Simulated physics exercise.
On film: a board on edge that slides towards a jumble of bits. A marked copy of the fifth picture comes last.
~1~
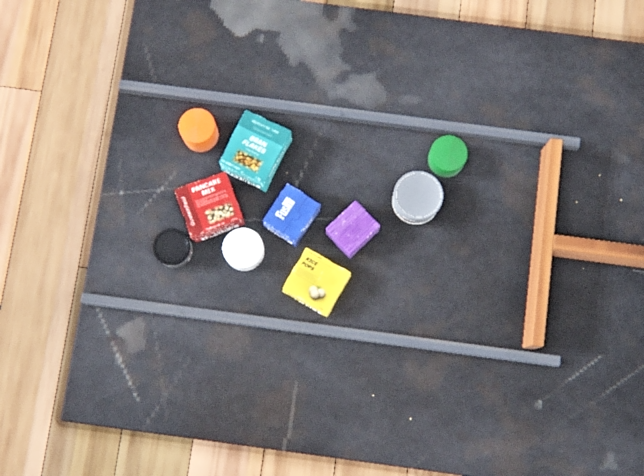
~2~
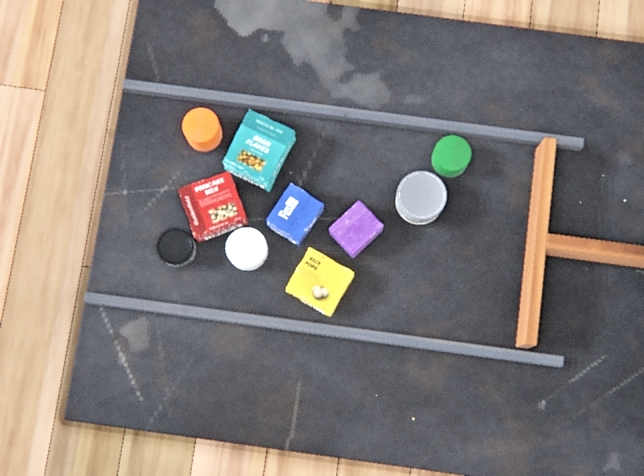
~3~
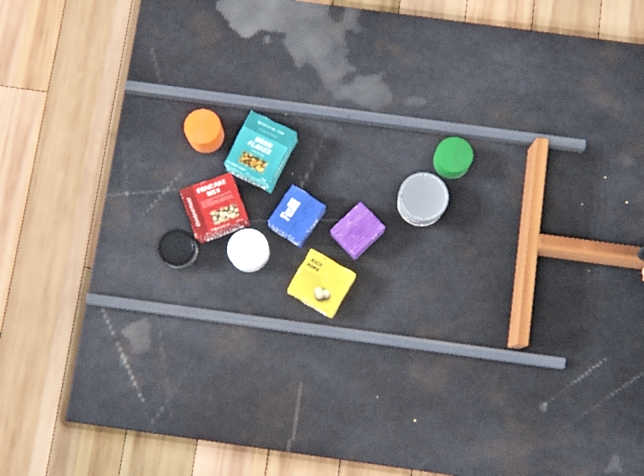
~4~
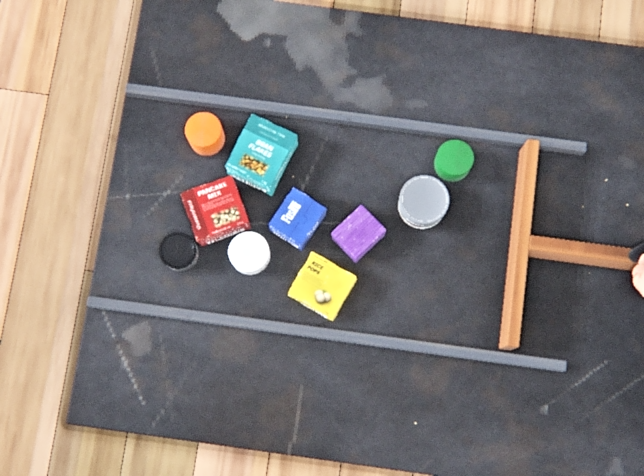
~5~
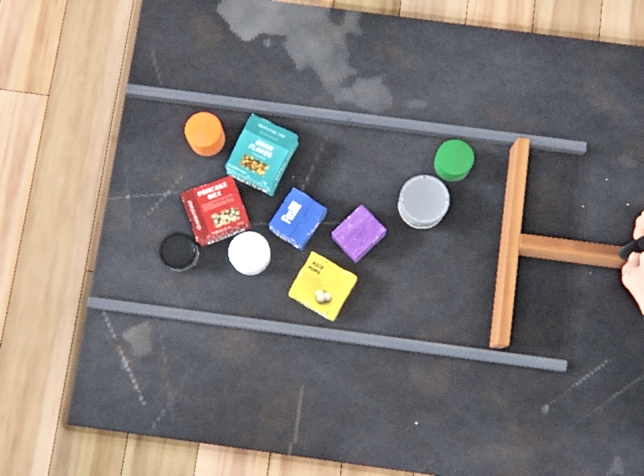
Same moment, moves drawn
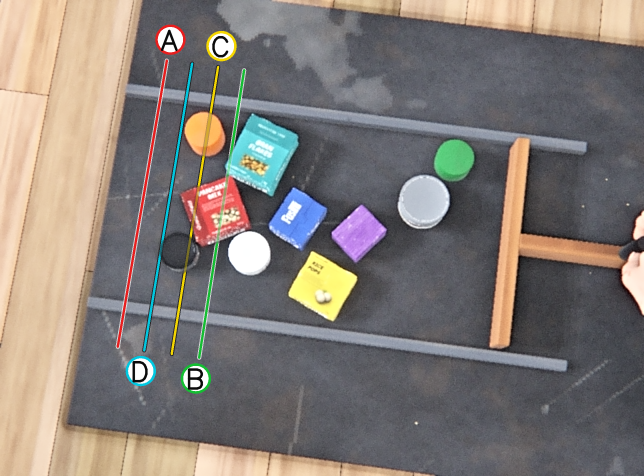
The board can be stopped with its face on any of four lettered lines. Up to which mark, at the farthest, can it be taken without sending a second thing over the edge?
Stop at B.
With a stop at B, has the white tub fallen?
By then, no.
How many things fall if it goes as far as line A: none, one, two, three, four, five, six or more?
Six or more.
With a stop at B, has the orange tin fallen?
No.
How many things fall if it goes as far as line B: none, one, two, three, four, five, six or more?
By then, none.
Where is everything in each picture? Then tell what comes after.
The first frame shows purple block (353, 230); green tin (448, 157); turquoise packet (256, 150).
The second frame shows board (541, 239); blue packet (295, 215).
The third frame shows board (532, 240); black tub (179, 249).
The fourth frame shows board (523, 241); orange tin (205, 134).
The fifth frame shows board (514, 239); white tub (250, 253); purple block (359, 234); green tin (454, 161).
On the marked copy, A at (143, 200); B at (222, 210); C at (196, 207); D at (169, 203).
Taking B. A third of the way, board (409, 226); green tin (391, 153); grey tin (380, 196).
Two thirds of the way, board (305, 212); black tub (170, 254); orange tin (200, 133).
When it is over, board (224, 201); black tub (104, 247); orange tin (129, 110); none fallen.
As for the rest, A drops six; C drops three; D drops five.
